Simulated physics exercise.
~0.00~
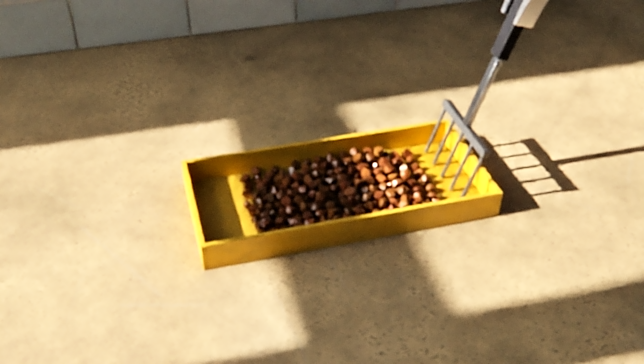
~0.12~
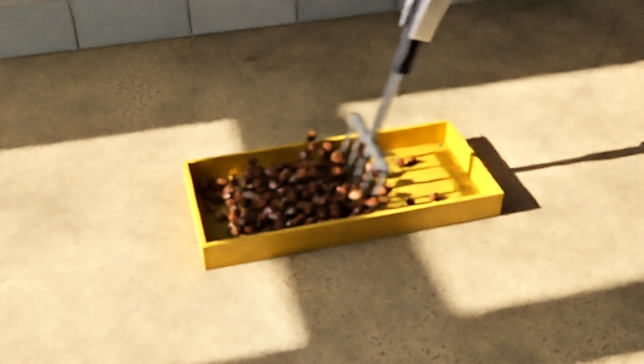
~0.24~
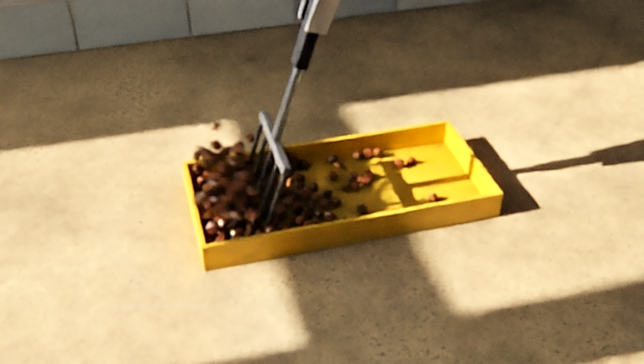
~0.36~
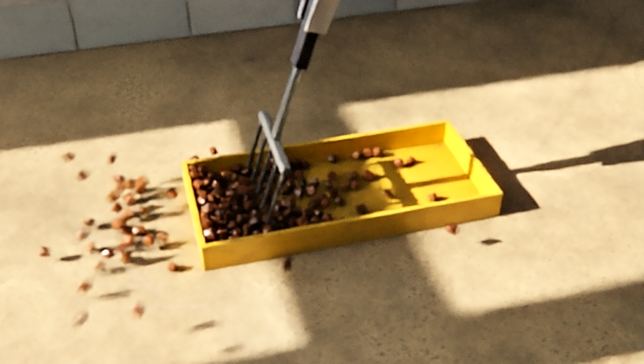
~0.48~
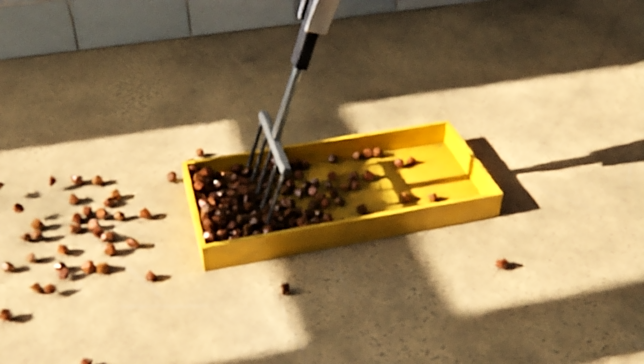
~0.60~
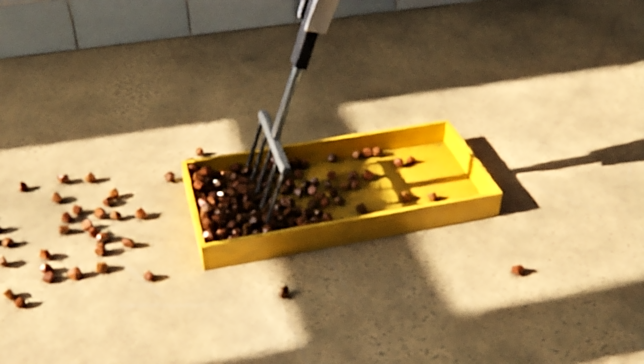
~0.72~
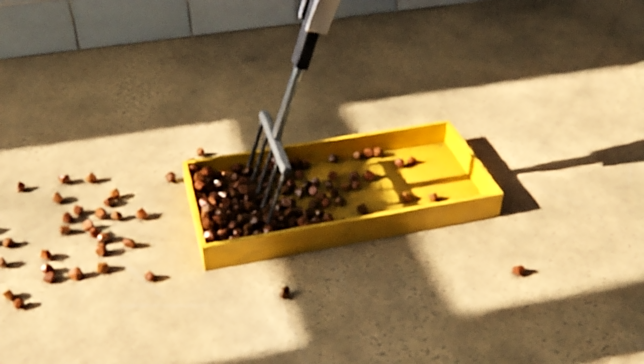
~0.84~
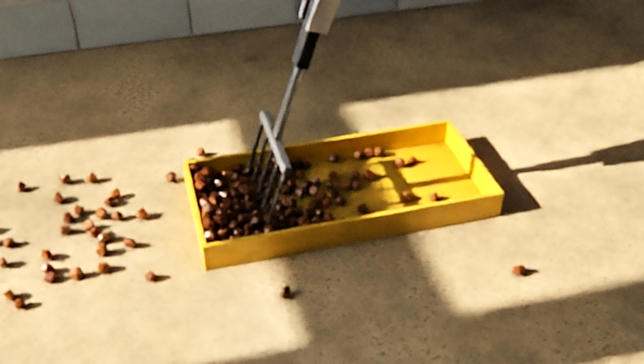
On a sunlit, sandy-coloured tabletop with pale tiles behind it, seen from above at a slight angle, a long yellow trough holds a heap of small reddish-brown pellets. A grey rake on a mechanical arm reaches in at the trough's right end. The rake sweeps left, driving the pellets into a crowded pile against the left end, then stops short of the wall. Many pellets spill over that end and scatter across the table, while a couple land in front. The rake stays still as they settle, with most pellets remaining inside the unmoved trough.
